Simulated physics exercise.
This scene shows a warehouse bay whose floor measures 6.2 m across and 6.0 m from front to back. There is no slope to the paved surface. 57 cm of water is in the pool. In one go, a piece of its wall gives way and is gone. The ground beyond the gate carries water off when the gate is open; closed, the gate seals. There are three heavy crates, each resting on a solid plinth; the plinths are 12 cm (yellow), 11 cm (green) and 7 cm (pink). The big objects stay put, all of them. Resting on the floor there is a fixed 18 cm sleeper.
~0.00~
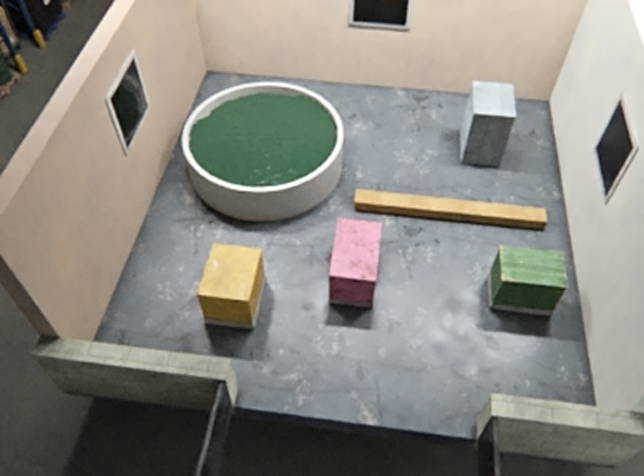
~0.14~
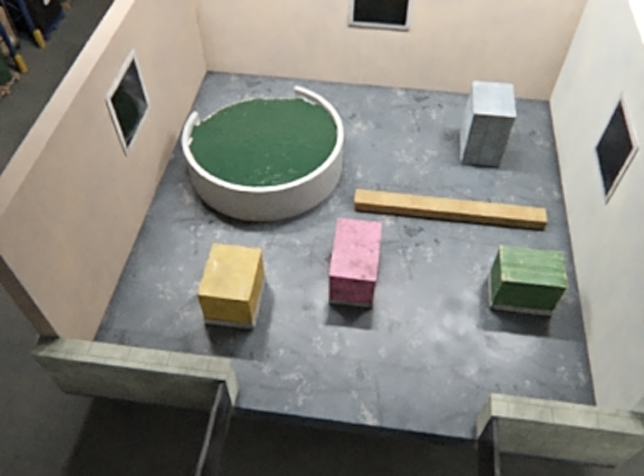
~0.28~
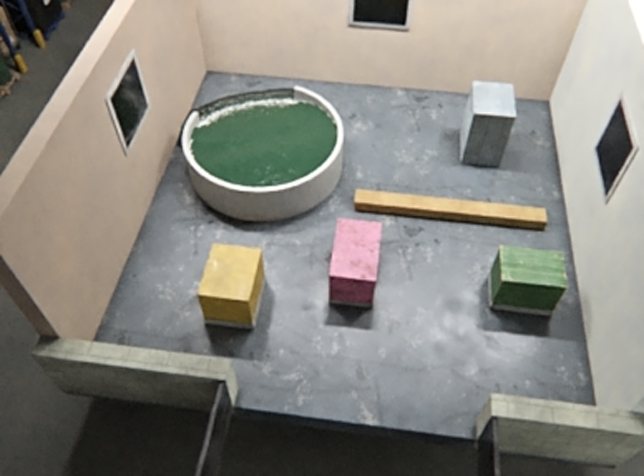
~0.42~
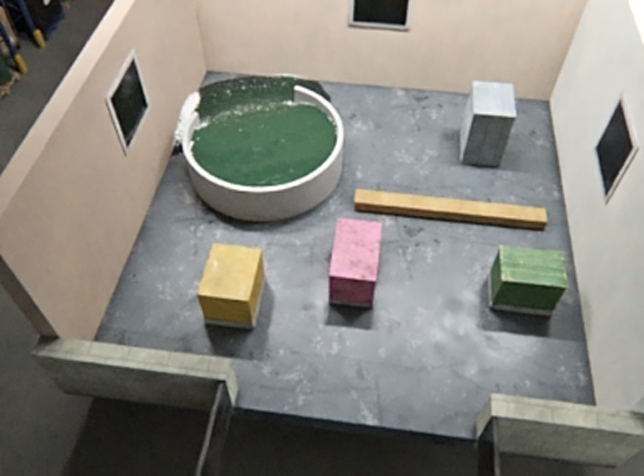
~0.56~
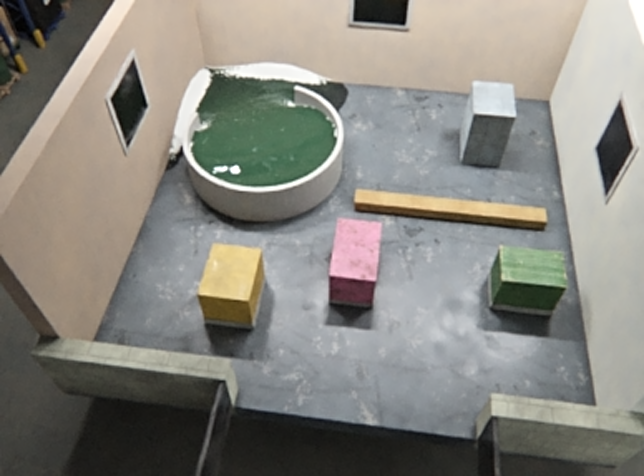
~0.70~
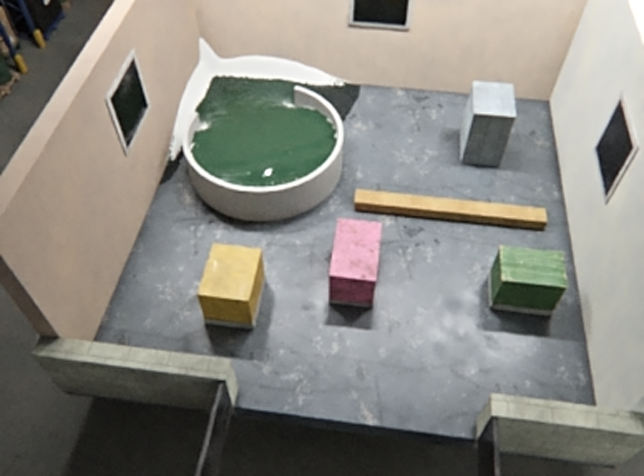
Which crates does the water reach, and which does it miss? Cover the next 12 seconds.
Crate by crate: Yellow crate - missed, green crate - missed, pink crate - missed.
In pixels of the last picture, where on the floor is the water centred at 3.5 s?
Centre: Approx. (297, 147) px.
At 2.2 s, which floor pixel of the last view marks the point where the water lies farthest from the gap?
I'd put it close to (497, 102).
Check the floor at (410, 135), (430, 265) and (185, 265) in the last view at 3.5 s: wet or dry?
Going through the three points: Awash, then not yet touched, then awash.
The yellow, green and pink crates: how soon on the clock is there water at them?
Yellow: 3.0 s, green: 4.5 s, pink: 5.0 s.
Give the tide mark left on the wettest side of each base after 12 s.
In cm: Yellow 8, green 8, pink 5.
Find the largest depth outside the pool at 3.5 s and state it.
Around 28 centimetres deep.
After 1.4 s water covers 15 % of the floor and is deepest (56 cm) near (204, 103); yellow plinth not reached, green plinth not reached, pink plinth not reached.
After 2.2 s water covers 25 % of the floor and is deepest (39 cm) near (194, 102); yellow plinth not reached, green plinth not reached, pink plinth not reached.
After 3.5 s water covers 50 % of the floor and is deepest (28 cm) near (541, 120); yellow plinth reached, green plinth not reached, pink plinth not reached.
After 7.0 s water covers 80 % of the floor and is deepest (18 cm) near (194, 102); yellow plinth reached, green plinth reached, pink plinth reached.
After 12.0 s water covers 100 % of the floor and is deepest (12 cm) near (455, 206); highest at the yellow plinth 8 cm, highest at the green plinth 8 cm, highest at the pink plinth 5 cm.
